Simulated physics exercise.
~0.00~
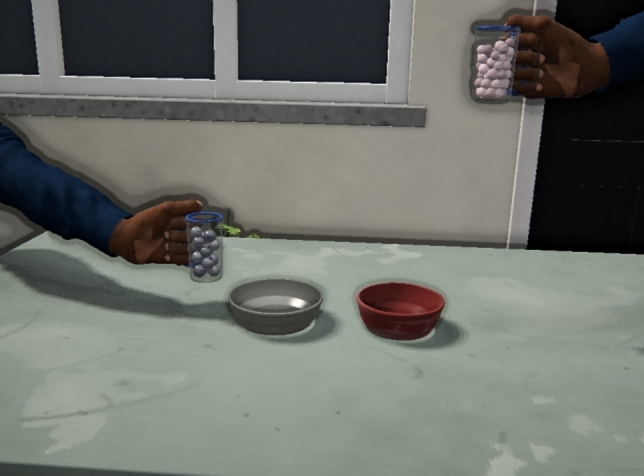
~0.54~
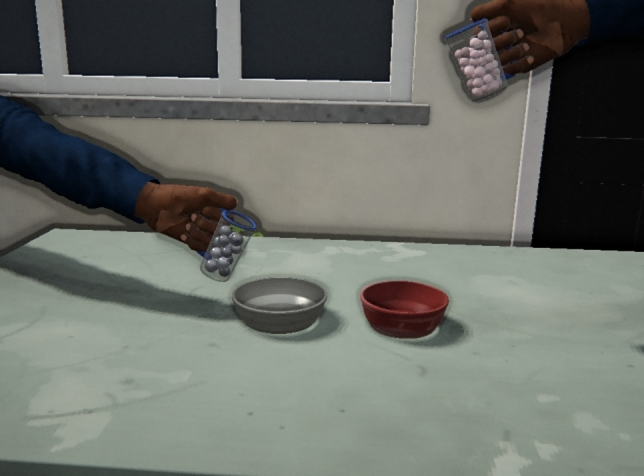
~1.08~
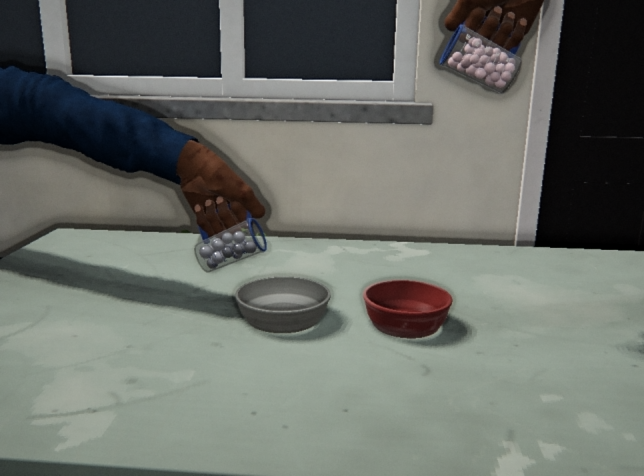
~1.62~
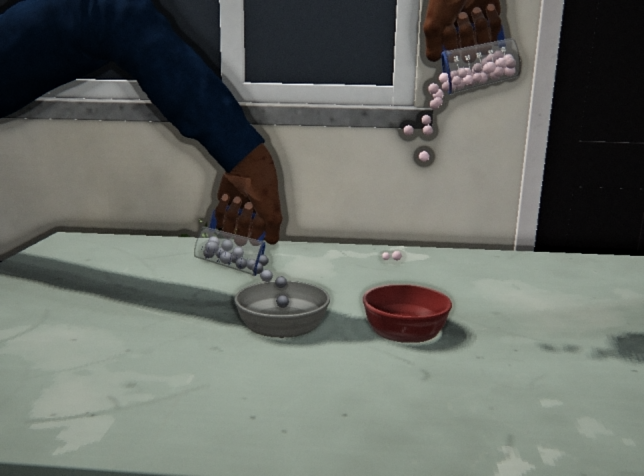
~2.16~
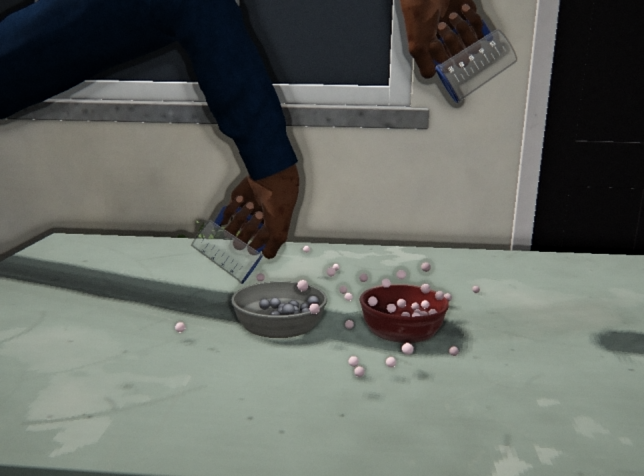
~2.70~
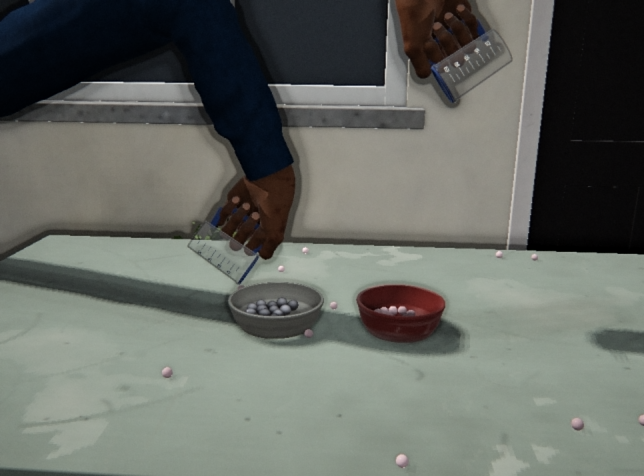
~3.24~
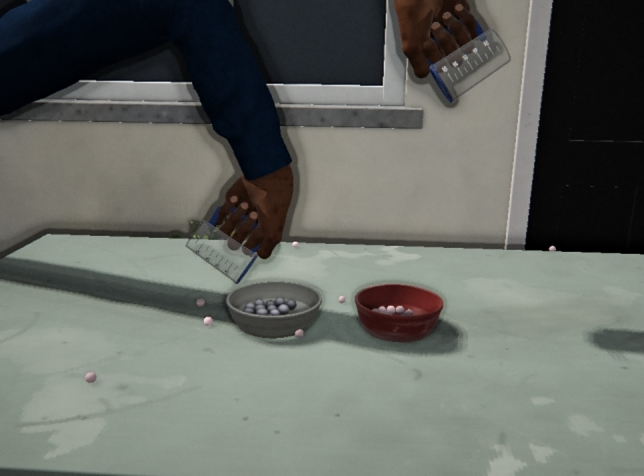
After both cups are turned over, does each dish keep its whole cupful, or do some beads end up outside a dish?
Some beads end up outside a dish. The grey dish on the left holds all of its beads, while the red dish on the right keeps only part of its cupful and the rest scatter around it.
Above a pale tabletop, two hands tip cups of beads, and only the right-hand ones scatter.
